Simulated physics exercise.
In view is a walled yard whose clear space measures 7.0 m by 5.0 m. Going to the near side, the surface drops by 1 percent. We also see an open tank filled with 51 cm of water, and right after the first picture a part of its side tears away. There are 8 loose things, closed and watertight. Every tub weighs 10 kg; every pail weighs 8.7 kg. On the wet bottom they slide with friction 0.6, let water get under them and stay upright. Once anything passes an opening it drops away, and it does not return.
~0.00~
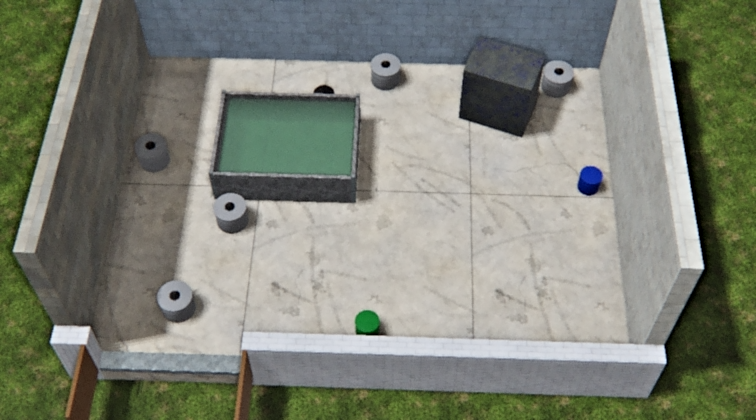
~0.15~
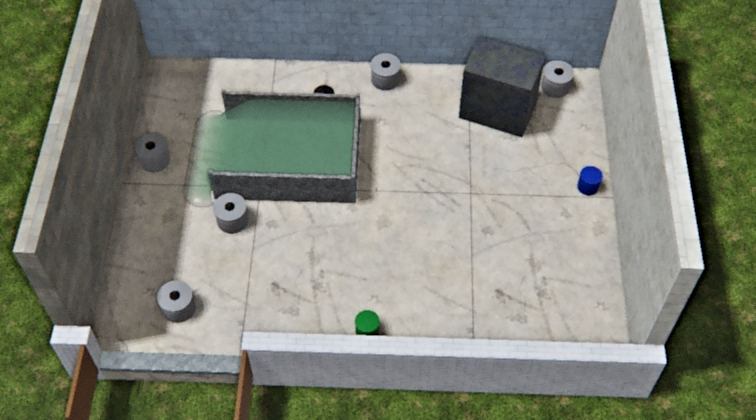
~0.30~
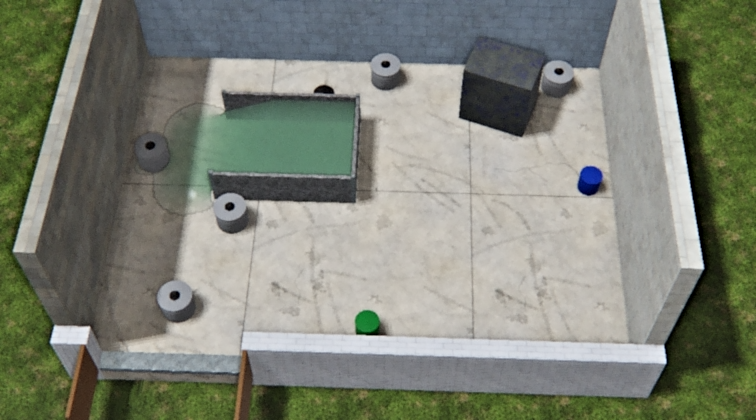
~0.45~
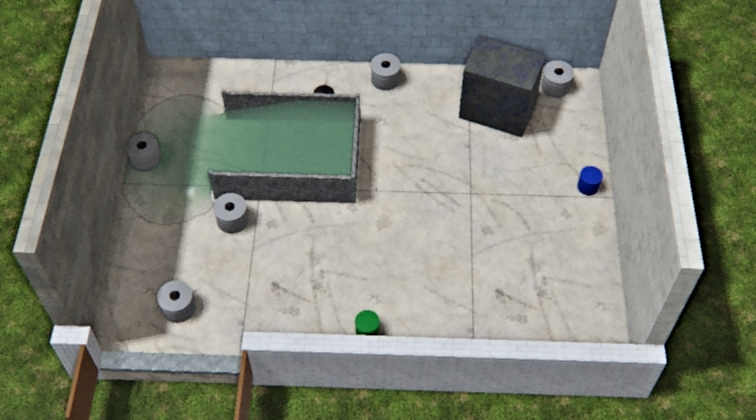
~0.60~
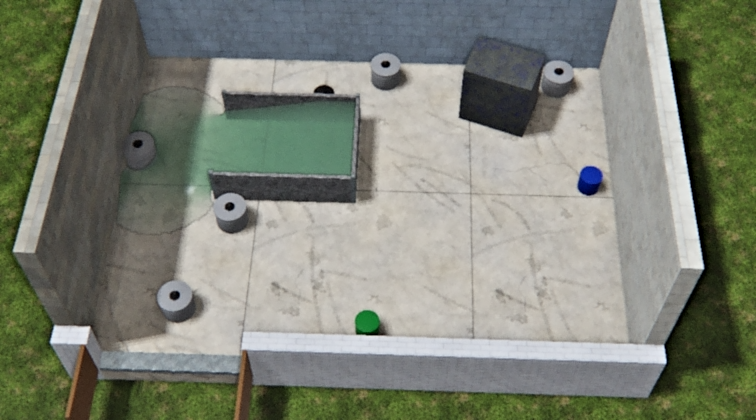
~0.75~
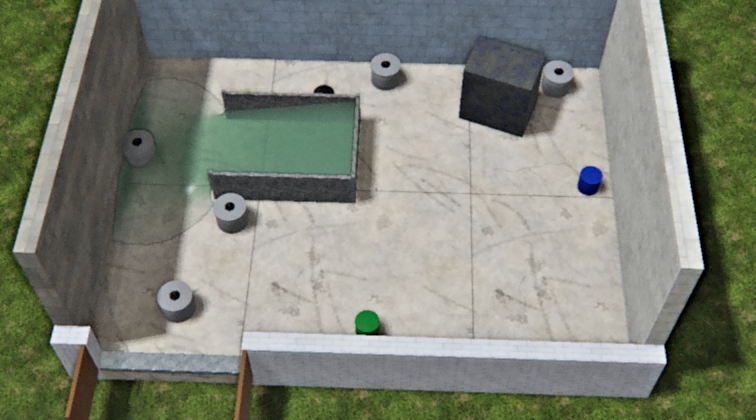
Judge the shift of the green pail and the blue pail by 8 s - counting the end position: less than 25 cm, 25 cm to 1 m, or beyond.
The green pail is left in its spot. The blue pail is left in its spot.
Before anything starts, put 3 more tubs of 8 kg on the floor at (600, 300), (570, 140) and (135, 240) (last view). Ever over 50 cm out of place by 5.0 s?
Within it, within it, beyond it.
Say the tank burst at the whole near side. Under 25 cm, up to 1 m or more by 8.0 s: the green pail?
If that happened, the green pail winds up well away.
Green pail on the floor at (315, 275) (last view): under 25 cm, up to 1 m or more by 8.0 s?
As it turns out, it barely budges.
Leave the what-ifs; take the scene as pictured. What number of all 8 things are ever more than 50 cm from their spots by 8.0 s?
The tally stands at 5.
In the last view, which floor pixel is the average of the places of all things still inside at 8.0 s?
Near (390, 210).
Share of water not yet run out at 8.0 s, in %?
64 %.
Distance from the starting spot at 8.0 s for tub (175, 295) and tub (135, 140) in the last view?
In that order: 100 cm, 200 cm.
After 1.6 s the green pail is near (367, 321), 0.0 m from its start, aground; the blue pail is near (592, 175), 0.0 m from its start, aground; 0 of 8 are out; 1 afloat.
After 3.6 s the green pail is near (367, 321), 0.0 m from its start, aground; the blue pail is near (592, 175), 0.0 m from its start, aground; 0 of 8 are out; 0 afloat.
After 5.6 s the green pail is near (367, 321), 0.0 m from its start, aground; the blue pail is near (592, 175), 0.0 m from its start, aground; 0 of 8 are out; 1 afloat.
After 8.0 s the green pail is near (367, 321), 0.0 m from its start, aground; the blue pail is near (592, 175), 0.0 m from its start, aground; 0 of 8 are out; 0 afloat.
